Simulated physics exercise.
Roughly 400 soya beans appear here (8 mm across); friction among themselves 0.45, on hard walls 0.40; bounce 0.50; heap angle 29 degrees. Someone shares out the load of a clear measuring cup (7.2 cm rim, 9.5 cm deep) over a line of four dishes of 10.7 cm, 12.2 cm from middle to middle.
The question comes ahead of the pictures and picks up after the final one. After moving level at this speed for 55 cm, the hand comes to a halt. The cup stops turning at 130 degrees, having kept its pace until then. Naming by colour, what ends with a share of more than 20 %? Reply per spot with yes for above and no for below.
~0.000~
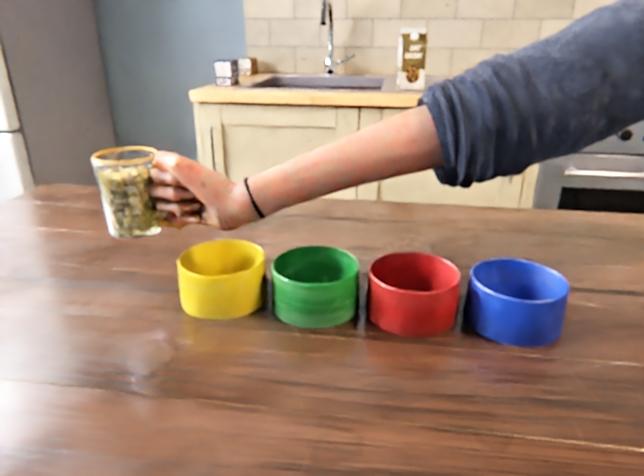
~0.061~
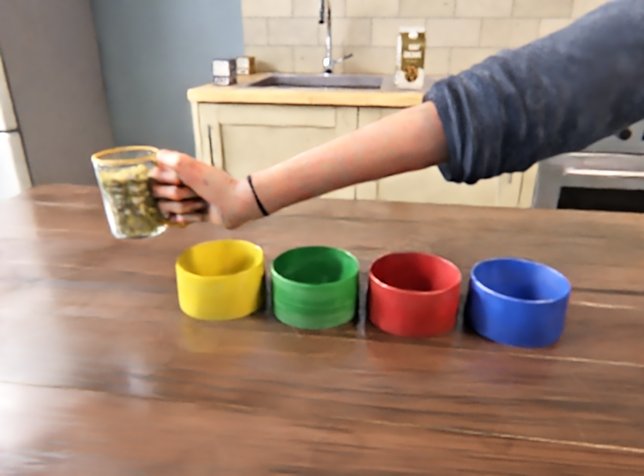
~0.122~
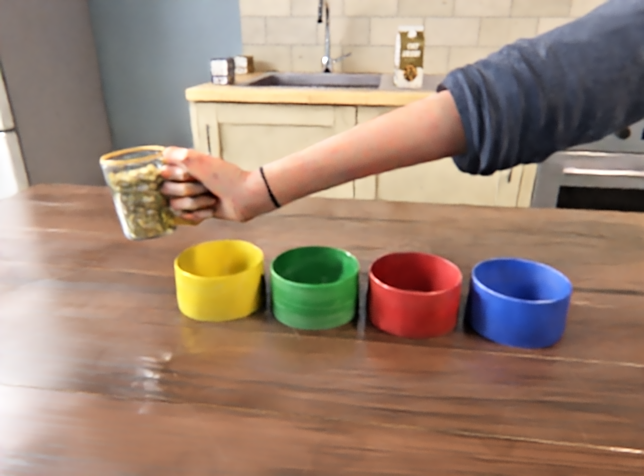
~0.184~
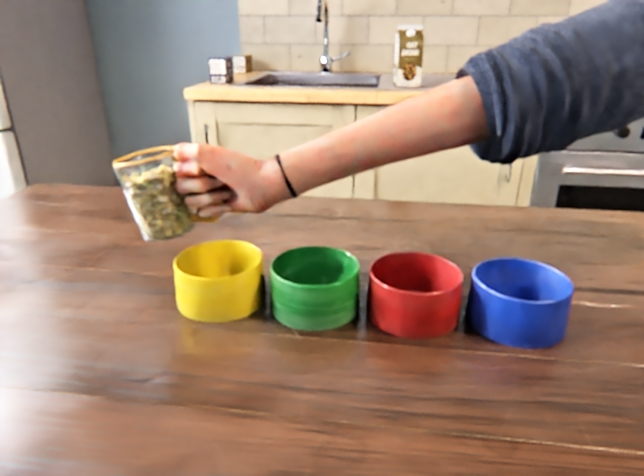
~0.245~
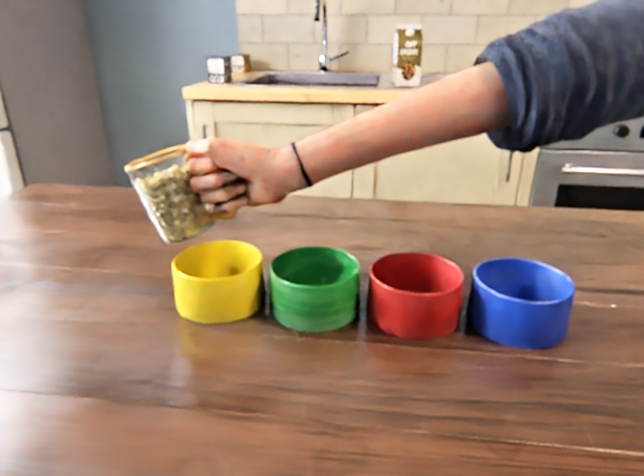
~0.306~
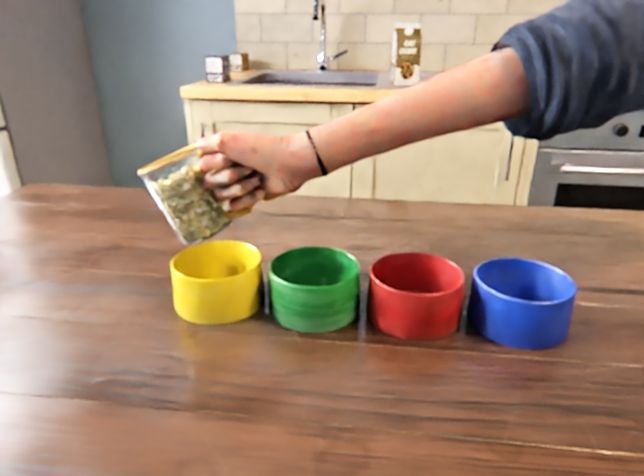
Red: Yes, above. Blue: Yes, above. Green: No, below. Yellow: No, below. Counter: No, below.
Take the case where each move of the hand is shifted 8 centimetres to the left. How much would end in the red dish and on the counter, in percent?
The red dish would get 60 and the counter 10.
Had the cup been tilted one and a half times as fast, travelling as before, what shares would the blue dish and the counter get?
I'd expect blue to end at 0 and the counter at 20.
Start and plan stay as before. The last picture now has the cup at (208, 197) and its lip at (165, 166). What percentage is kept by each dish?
Red: 0 / blue: 100 / green: 0 / yellow: 0.
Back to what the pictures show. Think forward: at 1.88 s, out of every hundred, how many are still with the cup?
Approx. 0 % - an estimate.
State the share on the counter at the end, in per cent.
10 per cent.
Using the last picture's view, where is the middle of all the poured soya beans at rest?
Roughly (448, 308).
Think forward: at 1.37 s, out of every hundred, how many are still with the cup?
Roughly 50 per cent.
Then, at 0.95 s, tilt 82 degrees; cup holds 100 %.
After 1.37 s, tilt 120 degrees; cup holds 50 %, red 45 %.
Then, at 1.88 s, tilt 130 degrees; cup holds 0 %, red 50 %, blue 40 %.
By 2.2 s all is still; red 50 %, blue 40 %, green 0 %, yellow 0 %, counter 10 %.
